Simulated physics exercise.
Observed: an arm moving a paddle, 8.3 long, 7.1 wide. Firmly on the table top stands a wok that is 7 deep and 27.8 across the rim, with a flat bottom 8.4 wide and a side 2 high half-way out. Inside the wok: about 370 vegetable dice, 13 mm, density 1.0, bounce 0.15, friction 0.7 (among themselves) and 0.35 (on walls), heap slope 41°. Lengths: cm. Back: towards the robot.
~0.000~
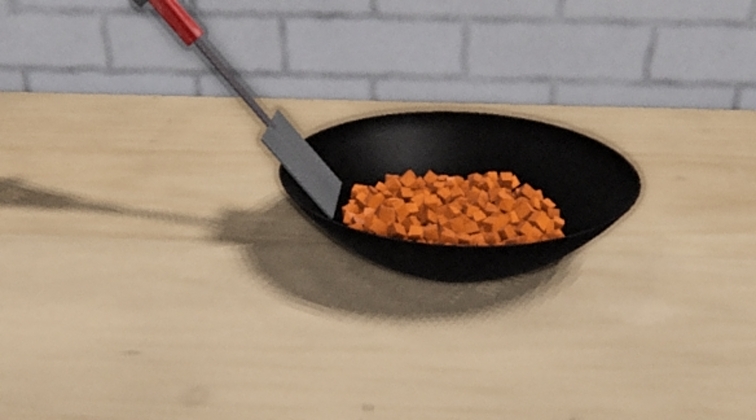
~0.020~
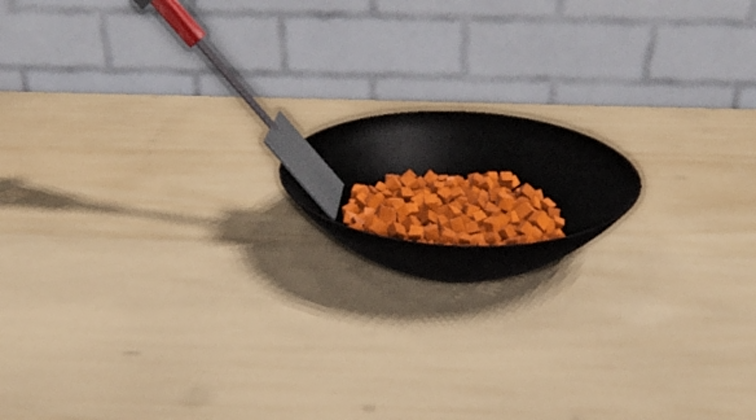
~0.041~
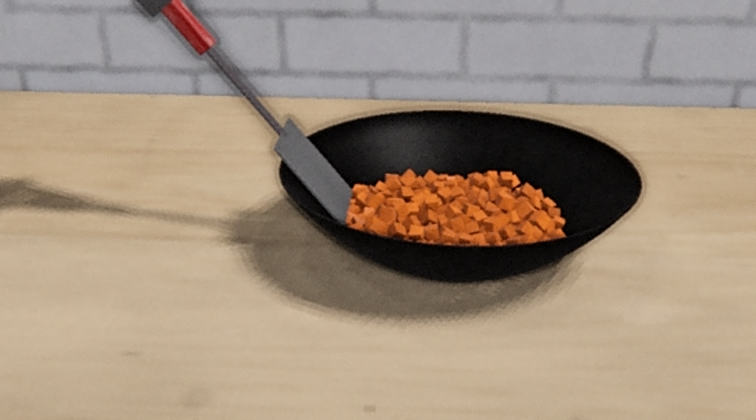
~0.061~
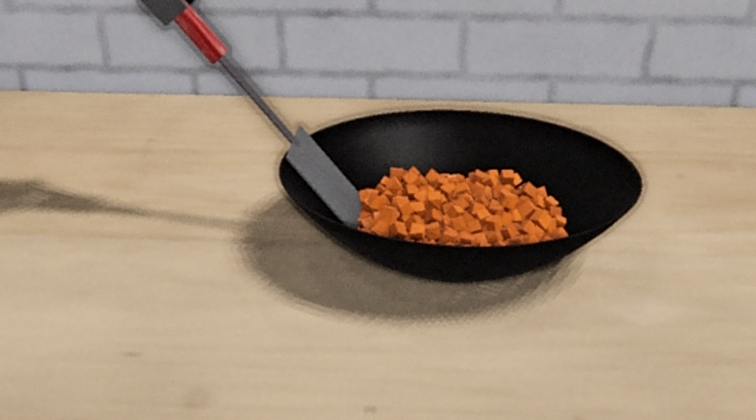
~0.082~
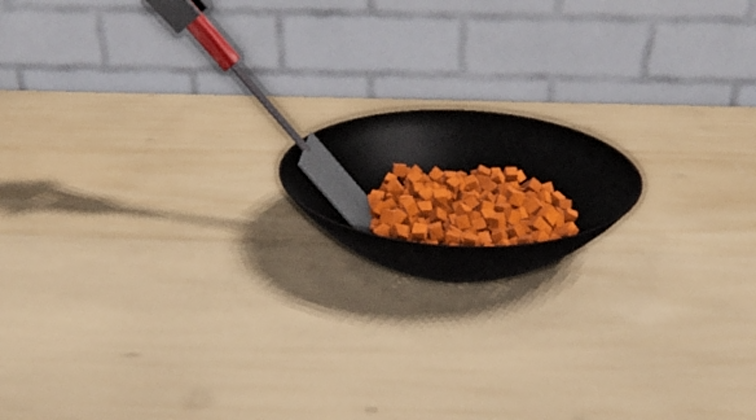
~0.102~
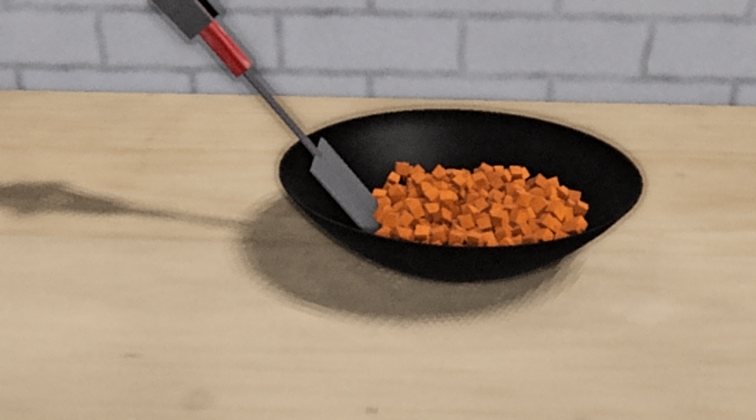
A red-handled spatula slid down and to the right inside a black wok on a wooden table, pushing a heap of small orange cubes a short way toward the right side.
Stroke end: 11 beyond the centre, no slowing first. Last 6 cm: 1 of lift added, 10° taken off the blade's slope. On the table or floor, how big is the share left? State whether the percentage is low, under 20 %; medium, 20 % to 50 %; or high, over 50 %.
The percentage is medium.
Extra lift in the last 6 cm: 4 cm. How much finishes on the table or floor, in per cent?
I'd reckon around 35 per cent.
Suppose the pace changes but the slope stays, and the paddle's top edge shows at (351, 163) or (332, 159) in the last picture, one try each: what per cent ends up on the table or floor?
That comes to about 50 and about 40 percent, in that order.
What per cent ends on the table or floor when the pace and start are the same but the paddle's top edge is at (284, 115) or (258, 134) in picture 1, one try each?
Roughly 35% and 35%.
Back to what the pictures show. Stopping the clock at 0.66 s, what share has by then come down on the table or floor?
Roughly 35 percent.
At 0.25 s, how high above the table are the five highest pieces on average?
They are near 7 cm up.
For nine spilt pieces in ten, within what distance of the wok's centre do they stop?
That's near 25 cm.
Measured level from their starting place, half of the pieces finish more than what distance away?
About 8 centimetres.
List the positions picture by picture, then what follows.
Paddle top edge at (270, 124), sloping 51°; upper third of the load around (454, 210), from x 350 to 555, top at y 180; 372 in the wok, in the first frame.
Paddle top edge at (272, 126), sloping 51°; upper third of the load around (455, 209), from x 350 to 555, top at y 180, in the second frame.
Paddle top edge at (282, 133), sloping 51°; upper third of the load around (455, 209), from x 350 to 555, top at y 175, in the third frame.
Paddle top edge at (293, 141), sloping 51°; upper third of the load around (463, 208), from x 365 to 560, top at y 175, in the fourth frame.
Paddle top edge at (305, 148), sloping 51°; upper third of the load around (474, 205), from x 370 to 570, top at y 170, in the fifth frame.
Paddle top edge at (316, 153), sloping 51°; upper third of the load around (489, 205), from x 370 to 580, top at y 170; 372 in the wok, in the sixth frame.
After 0.25 s, sloping 51°, highest piece 7 above the table; 372 in the wok.
After 0.39 s, sloping 48°, highest piece 10 above the table; 362 in the wok, 10 on the blade or in flight.
After 0.66 s, sloping 41°, highest piece 9 above the table; 241 in the wok, 130 on the table or floor, 1 on the blade or in flight.
After 1.71 s, sloping 41°, highest piece 9 above the table; 241 in the wok, 131 on the table or floor.
At rest, 241 in the wok, 131 on the table or floor. That is 35 % on the table or floor.
